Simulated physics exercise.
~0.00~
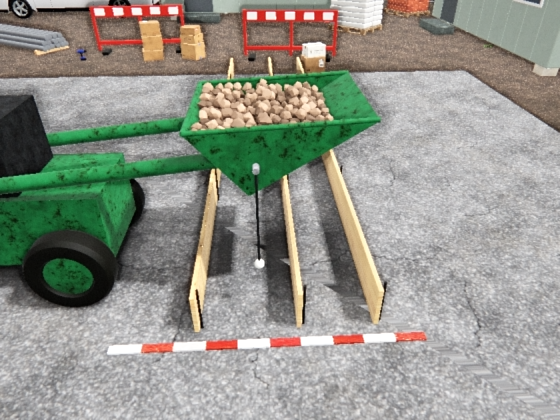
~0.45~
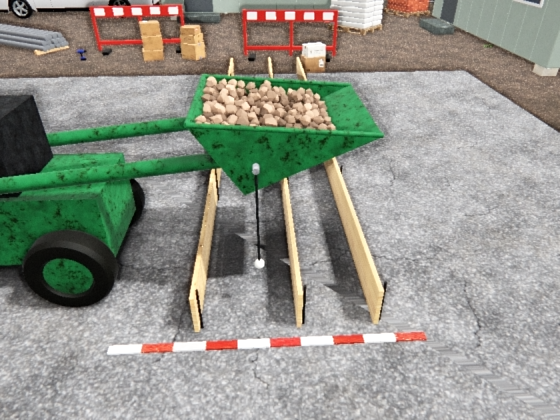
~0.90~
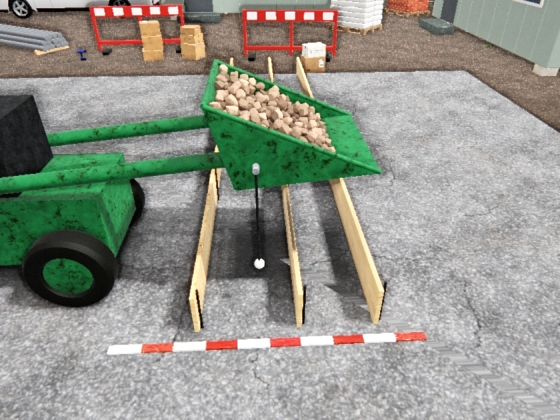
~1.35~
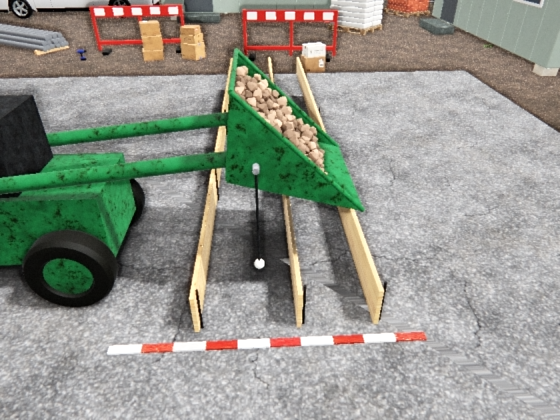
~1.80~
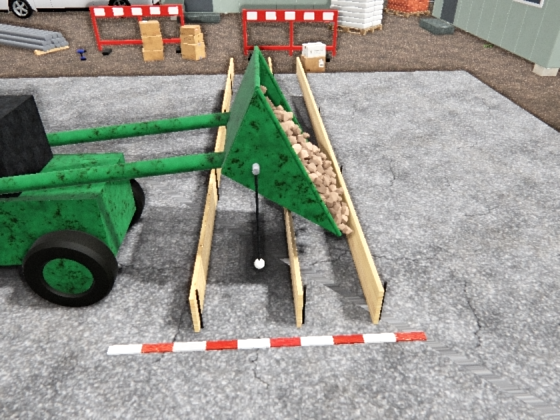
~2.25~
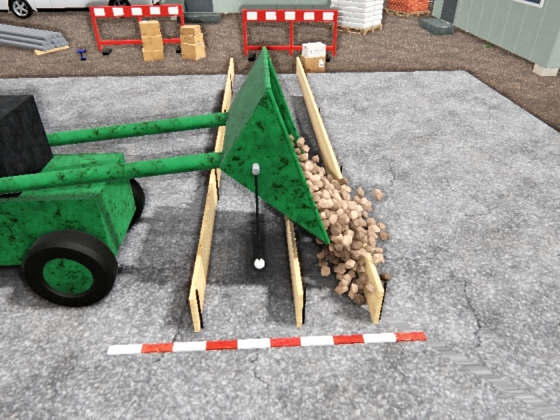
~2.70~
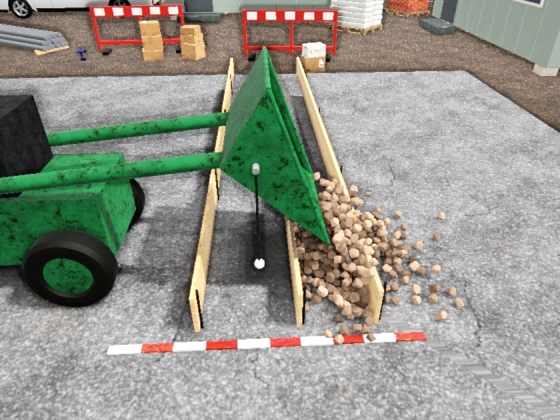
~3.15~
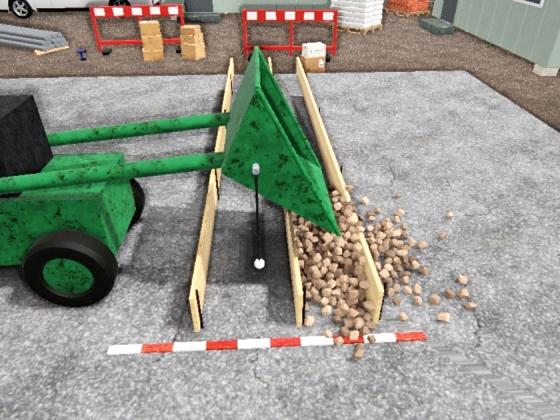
In this clip, a green loader tips its bucket of brown stones to the right above three wooden boards, and the stones pour out, mostly into the far bay, with some scattering past the last board, before the emptied bucket begins tilting back.
